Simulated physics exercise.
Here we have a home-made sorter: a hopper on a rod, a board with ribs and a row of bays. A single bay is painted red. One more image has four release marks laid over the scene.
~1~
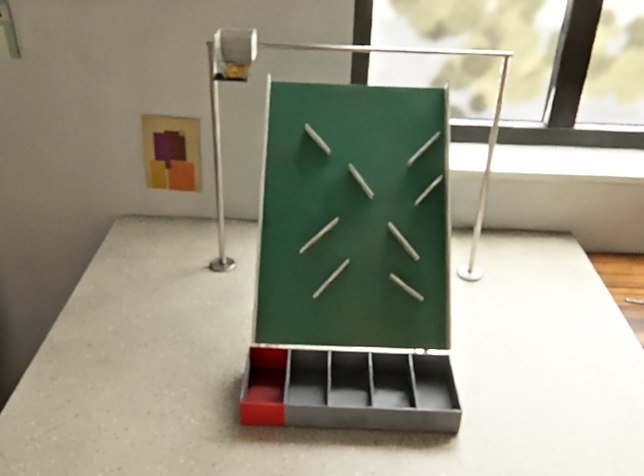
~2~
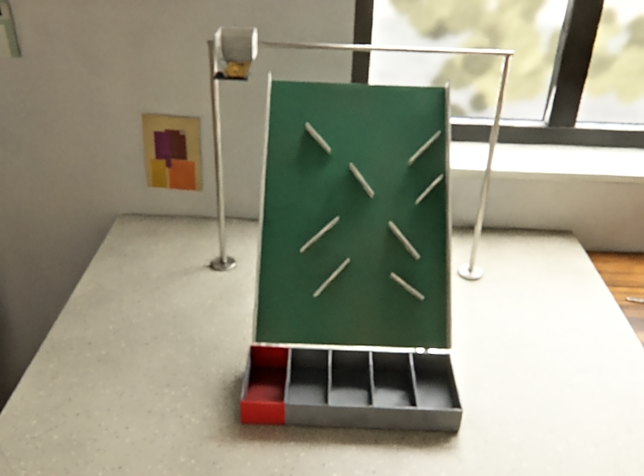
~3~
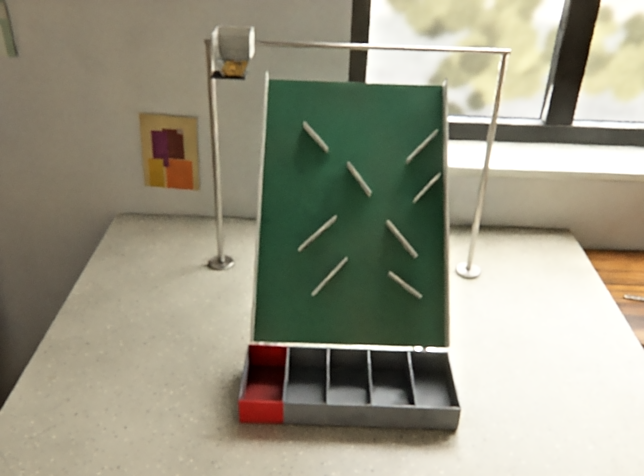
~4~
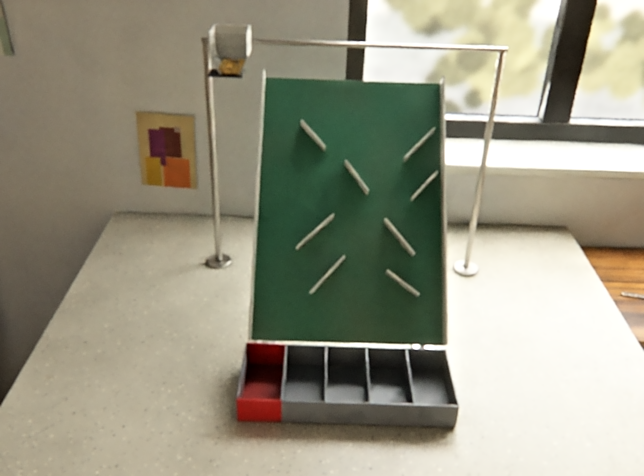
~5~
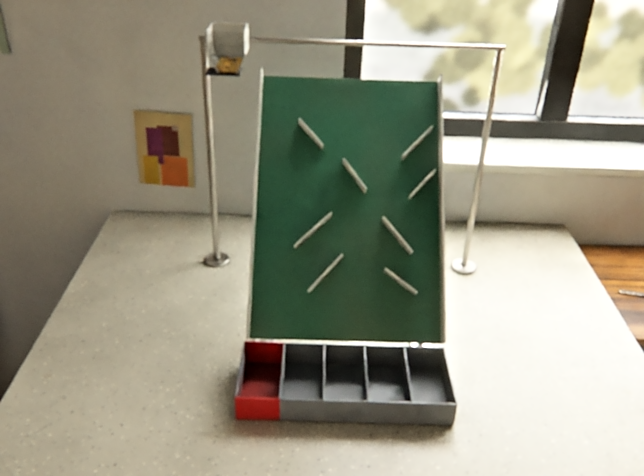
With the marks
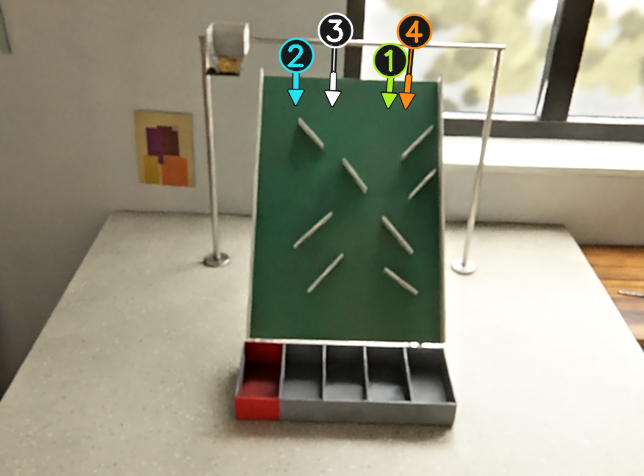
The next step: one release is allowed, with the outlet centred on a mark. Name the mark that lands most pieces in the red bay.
2 is best.
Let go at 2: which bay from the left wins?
The first.
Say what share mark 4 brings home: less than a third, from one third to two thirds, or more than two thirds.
Mark 4 gives less than a third.
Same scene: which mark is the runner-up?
3.
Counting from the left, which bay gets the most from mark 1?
The fifth from the left.
On the marked copy, mark 1 meets the board at (388, 102); mark 2 meets the board at (295, 99); mark 3 meets the board at (332, 100); mark 4 meets the board at (406, 103).
With 1, a small part in the red bay, nearly all in other bays.
With 2, about half in the red bay, about a third in other bays, a small part outside the box.
With 3, about a third in the red bay, about half in other bays, a stray few outside the box.
With 4, none in the red bay, nearly all in other bays, a stray few outside the box.
